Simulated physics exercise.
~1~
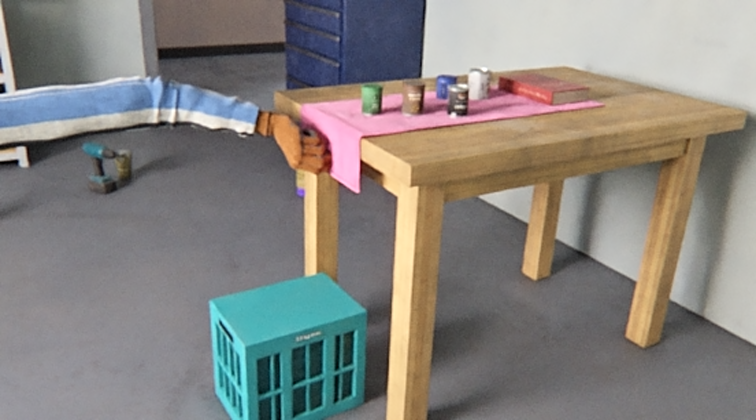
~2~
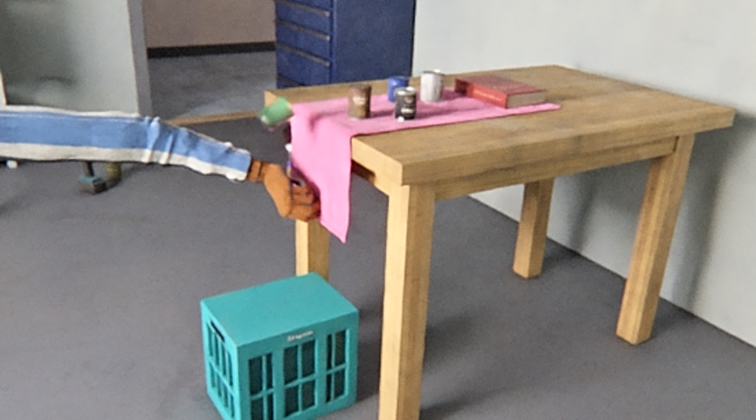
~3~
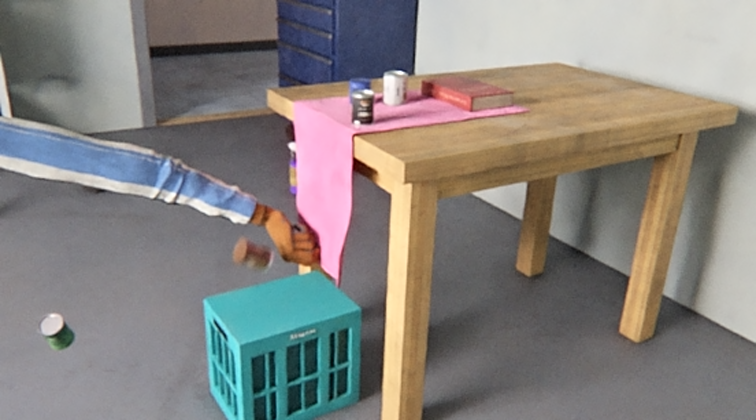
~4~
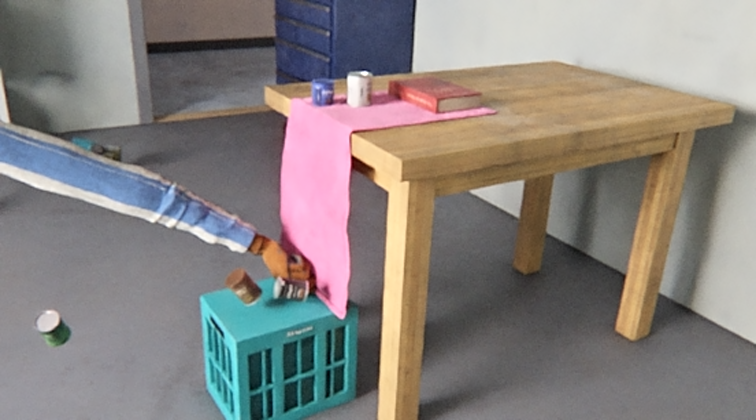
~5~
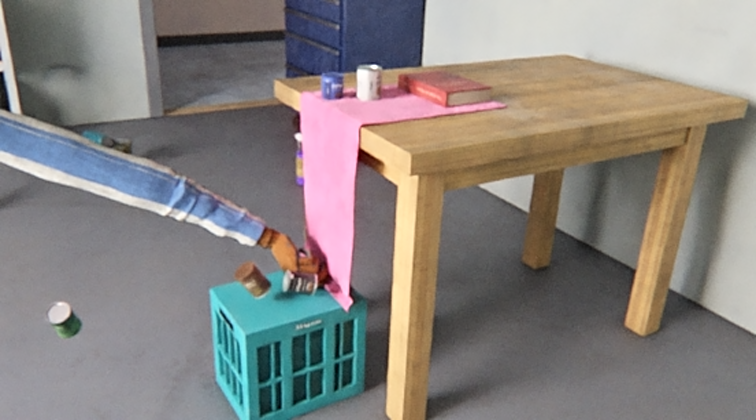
An arm in a blue and white sleeve pulled a pink scarf down over the end of a wooden workbench until its hem reached the turquoise crate, and the green, brown and black cans fell off one after another, leaving the rest on top.
